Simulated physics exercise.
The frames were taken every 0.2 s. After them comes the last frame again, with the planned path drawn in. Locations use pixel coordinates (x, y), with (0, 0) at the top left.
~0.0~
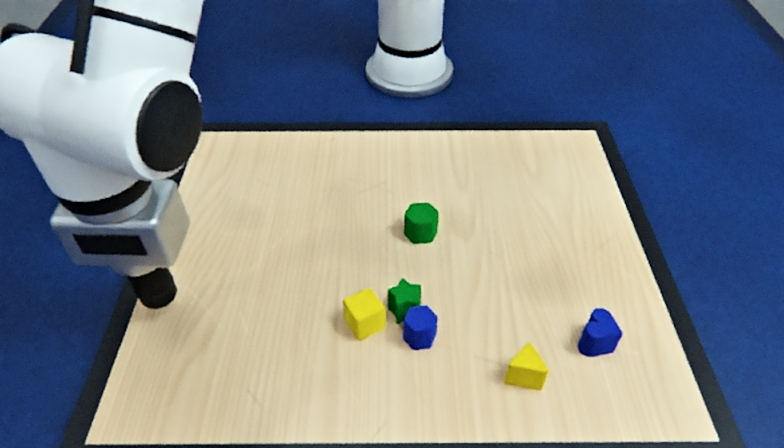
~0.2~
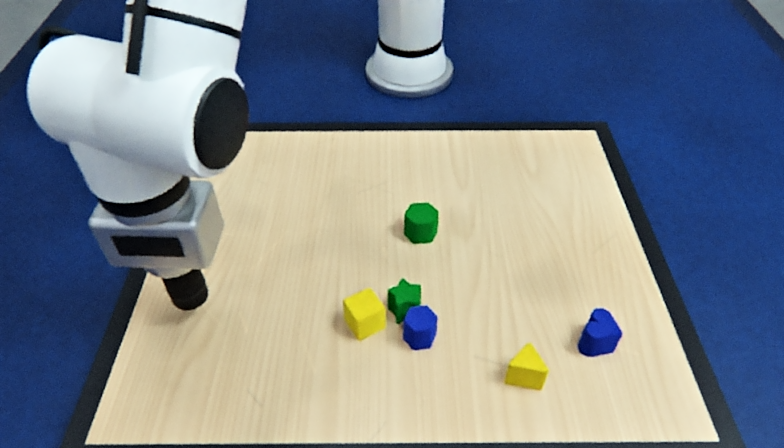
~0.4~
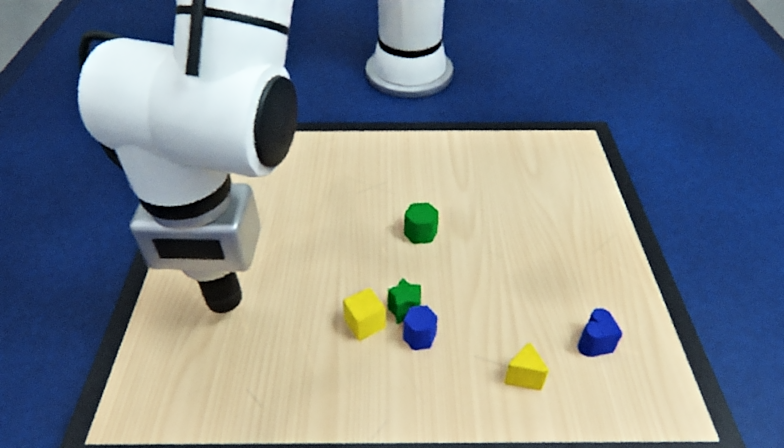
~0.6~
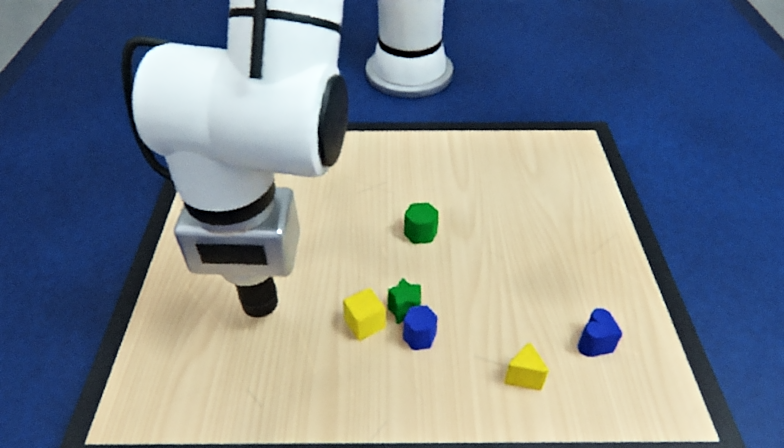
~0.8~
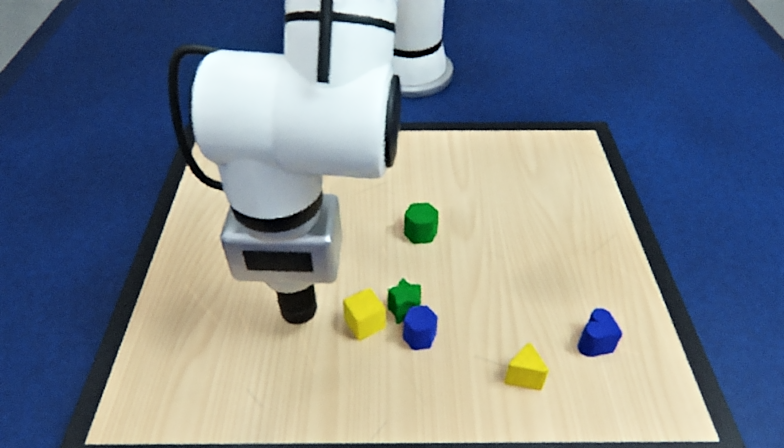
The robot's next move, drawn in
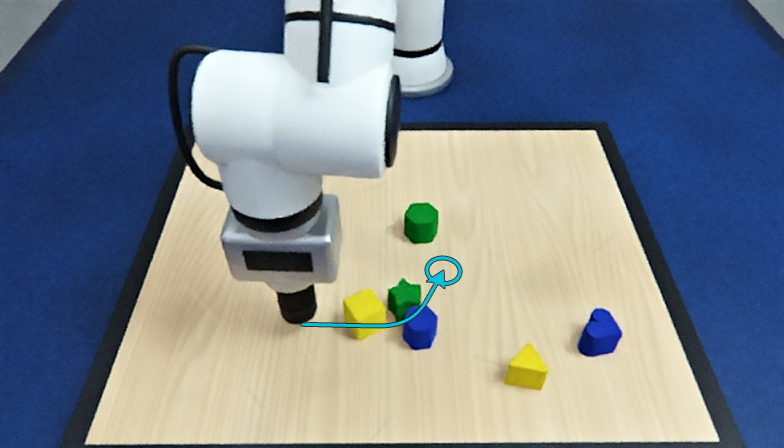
White robot arm moving its black-tipped rod rightward over a wooden board toward a yellow block, the coloured blocks staying still.
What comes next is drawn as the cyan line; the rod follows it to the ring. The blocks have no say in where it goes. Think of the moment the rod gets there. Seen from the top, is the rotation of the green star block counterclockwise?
Answer: No.
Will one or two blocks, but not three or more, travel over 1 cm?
No, that is not what happens.
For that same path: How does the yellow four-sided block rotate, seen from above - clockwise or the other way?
Short answer: Clockwise.
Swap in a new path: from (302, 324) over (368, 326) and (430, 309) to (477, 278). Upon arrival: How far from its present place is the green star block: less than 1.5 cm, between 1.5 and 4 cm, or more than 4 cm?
Travels over 4 cm.
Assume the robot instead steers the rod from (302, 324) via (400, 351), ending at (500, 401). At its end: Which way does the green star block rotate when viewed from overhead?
Looking from above, the answer is counterclockwise.
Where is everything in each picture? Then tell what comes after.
Tip of the rod (159, 296), middles of tops, yellow four-sided block (364, 303), green star block (406, 291), blue hexagon (421, 317), green hexagon (422, 212), in the first picture.
Rod (191, 297), nothing pushed, in the second picture.
Rod (225, 300), nothing pushed, in the third picture.
Rod (261, 304), nothing pushed, in the fourth picture.
Rod (299, 310), yellow four-sided block (364, 303), green star block (406, 291), blue hexagon (421, 317), green hexagon (422, 212), in the fifth picture.
The line goes from (302, 324) by way of (363, 326) and (418, 312) to (443, 271).
On the path given first. One third of the way, rod (363, 312); yellow four-sided block (398, 300); green star block (424, 287); blue hexagon (427, 319), turned 20° clockwise.
Two thirds of the way, rod (420, 297); yellow four-sided block (453, 285), turned 15° clockwise; green star block (478, 272); blue hexagon (437, 322), turned 45° clockwise.
At the end, rod (445, 256); yellow four-sided block (474, 265), turned 55° clockwise; green star block (505, 266), turned 45° clockwise; blue hexagon (437, 322), turned 45° clockwise; green hexagon unmoved.
